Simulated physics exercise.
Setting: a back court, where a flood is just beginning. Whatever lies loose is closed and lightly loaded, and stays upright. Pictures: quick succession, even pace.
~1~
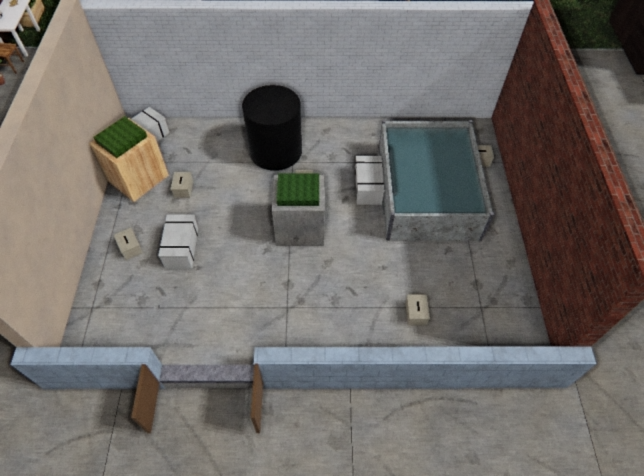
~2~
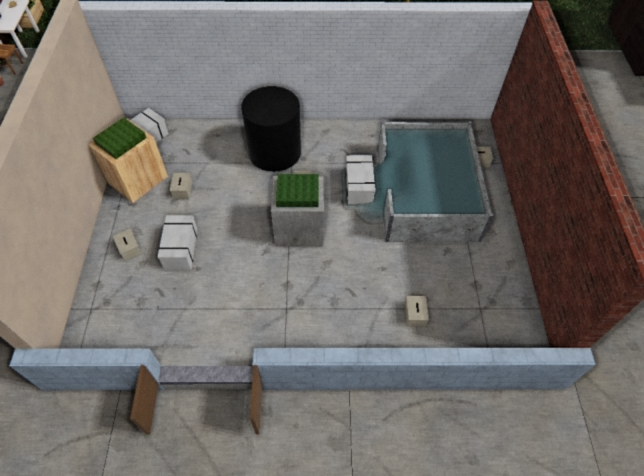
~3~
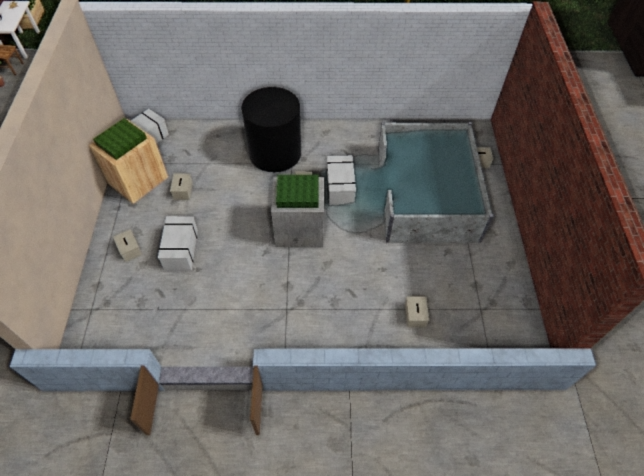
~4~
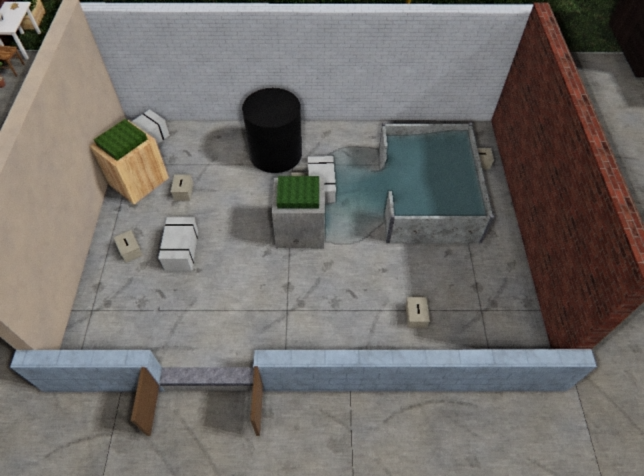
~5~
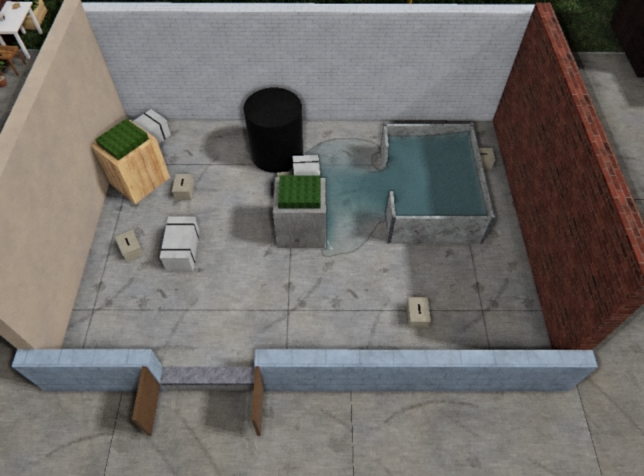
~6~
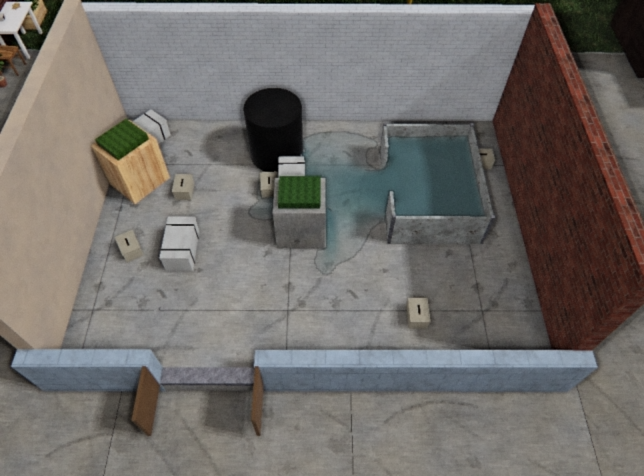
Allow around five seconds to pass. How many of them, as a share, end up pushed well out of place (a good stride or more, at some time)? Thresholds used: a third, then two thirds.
That share lands between a third and two thirds.
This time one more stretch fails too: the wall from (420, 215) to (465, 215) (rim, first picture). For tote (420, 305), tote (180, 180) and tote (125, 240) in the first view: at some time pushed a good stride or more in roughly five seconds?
Travels that far, falls short, falls short.
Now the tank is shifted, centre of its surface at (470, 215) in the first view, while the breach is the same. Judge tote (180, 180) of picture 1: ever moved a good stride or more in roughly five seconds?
Lab note - finding: Distance reached.
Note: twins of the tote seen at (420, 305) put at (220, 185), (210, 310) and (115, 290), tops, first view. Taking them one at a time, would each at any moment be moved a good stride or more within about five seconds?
So, in order, the copies go a long way, nowhere much, a long way.
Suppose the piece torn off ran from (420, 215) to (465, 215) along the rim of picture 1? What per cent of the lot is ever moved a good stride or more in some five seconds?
Estimate: Some 20 per cent.
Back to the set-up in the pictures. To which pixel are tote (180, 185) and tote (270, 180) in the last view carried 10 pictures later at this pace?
(127, 206) and (171, 155).
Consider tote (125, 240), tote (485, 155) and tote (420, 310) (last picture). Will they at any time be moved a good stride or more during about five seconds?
Goes that far, short of that, short of that.
A moment on, 2 of 8 are well off their spots; 1 afloat.
Next, 3 of 8 are well off their spots; 1 afloat.
Later, 5 of 8 are well off their spots; 3 afloat.
In the end, 5 of 8 are well off their spots, and 5 have been at some point; 4 afloat.
